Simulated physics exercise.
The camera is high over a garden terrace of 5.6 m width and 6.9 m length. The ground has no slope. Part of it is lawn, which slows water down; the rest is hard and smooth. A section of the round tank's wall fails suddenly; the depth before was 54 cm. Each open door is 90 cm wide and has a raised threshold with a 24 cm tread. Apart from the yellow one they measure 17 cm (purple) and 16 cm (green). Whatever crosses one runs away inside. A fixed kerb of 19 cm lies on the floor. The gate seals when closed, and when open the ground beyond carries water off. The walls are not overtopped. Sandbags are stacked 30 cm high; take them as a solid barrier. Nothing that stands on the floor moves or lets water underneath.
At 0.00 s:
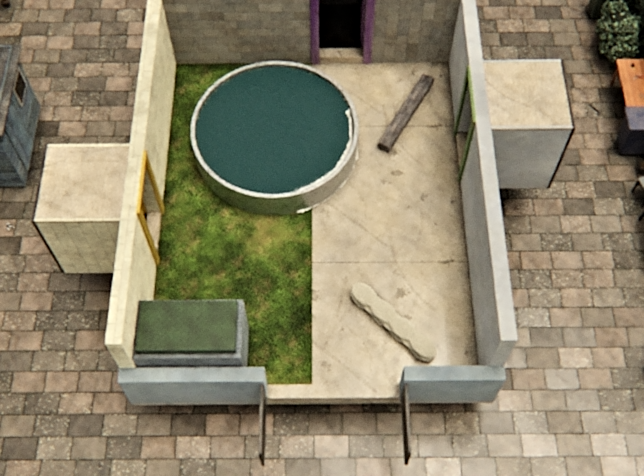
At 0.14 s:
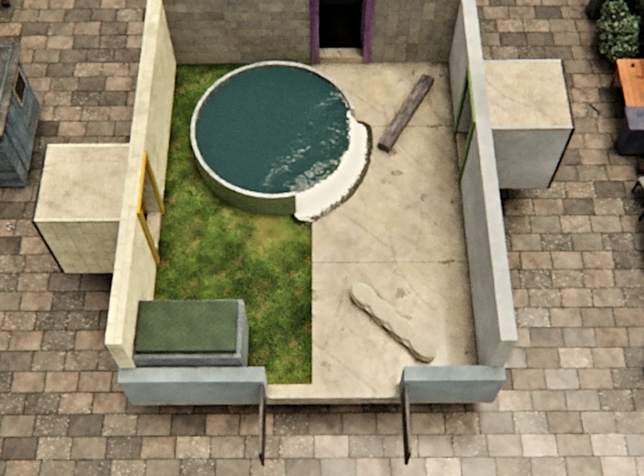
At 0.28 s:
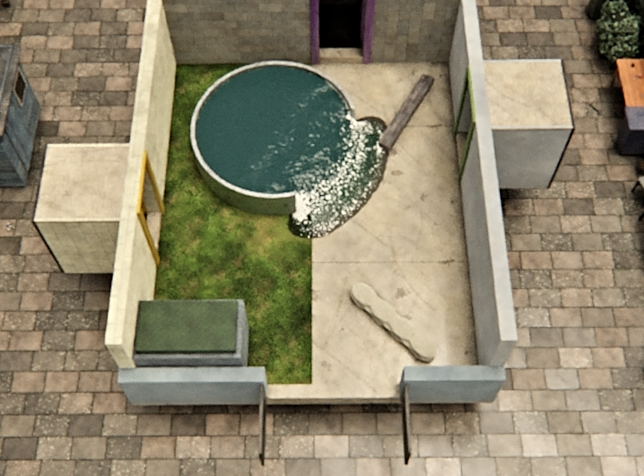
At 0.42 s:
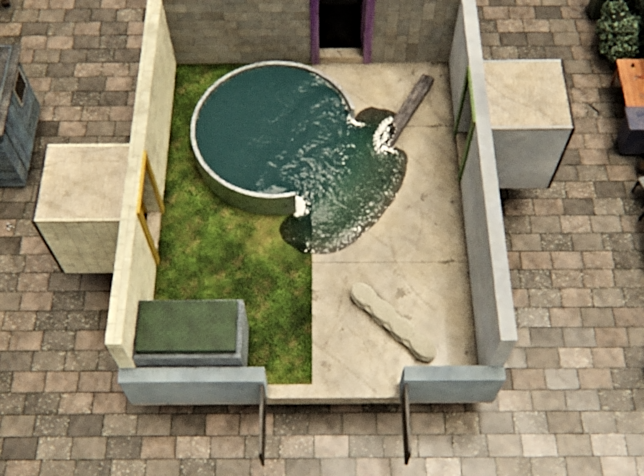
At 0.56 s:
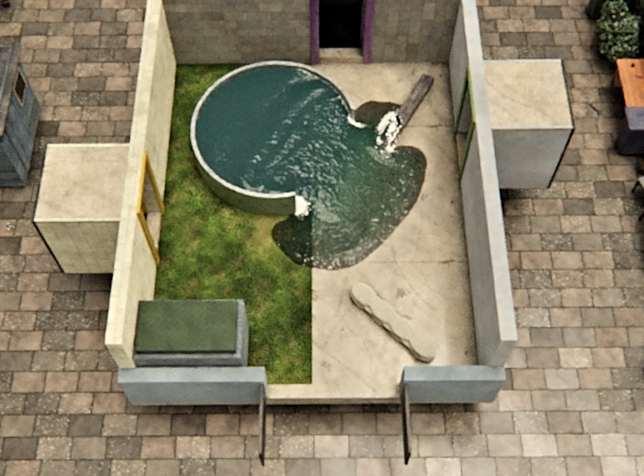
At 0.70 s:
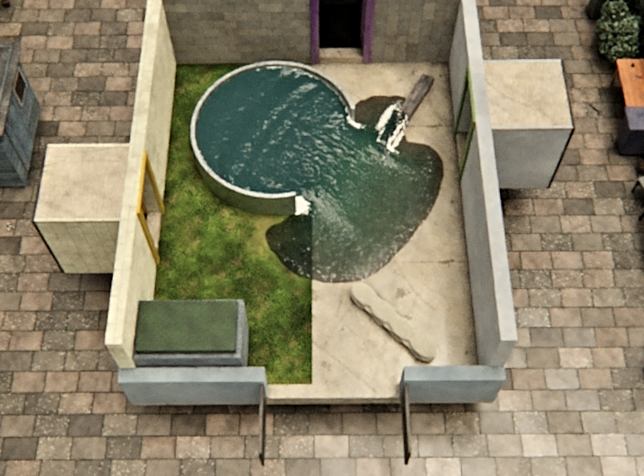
At first, a round tank of dark water sits full and still in a walled terrace, half lawn and half pale paving. Its lower right side gives way and water pours out, foaming around the dark beam, then fans across the paving and onto the grass in a widening pool.
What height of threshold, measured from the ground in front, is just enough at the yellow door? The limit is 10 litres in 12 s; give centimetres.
At least 11 cm or so.
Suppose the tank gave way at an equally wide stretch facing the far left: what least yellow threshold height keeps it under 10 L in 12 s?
Some 8.0 cm.
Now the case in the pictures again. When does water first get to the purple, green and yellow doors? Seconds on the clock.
Purple 1.6 s, green 0.9 s, yellow 6.5 s.
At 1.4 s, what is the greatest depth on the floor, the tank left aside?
Roughly 30 cm.
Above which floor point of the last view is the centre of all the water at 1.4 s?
Around (308, 160).
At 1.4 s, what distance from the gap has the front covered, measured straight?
Roughly 3.4 m.
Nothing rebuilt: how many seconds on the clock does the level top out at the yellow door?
Around 7.5 s.
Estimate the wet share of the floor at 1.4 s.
About 40 per cent.
After 1.4 s water covers 40 % of the floor, deepest (30 cm) near (464, 215); it has not reached the yellow door.
After 3.0 s water covers 60 % of the floor, deepest (52 cm) near (479, 372); it has not reached the yellow door.
After 12.0 s water covers 95 % of the floor, deepest (19 cm) near (198, 129); 12 cm at the yellow door, 1 litre in over its 13 cm threshold.
At the yellow door as built, the water arrived by 6.7 s and peaked near 15 cm at 7.6 s.
Run again over the same 12 s with other heights there, 18 litres in over 10 cm, 1 litre over 13.5 cm. The limit of 10 litres is kept from about 11 cm up.
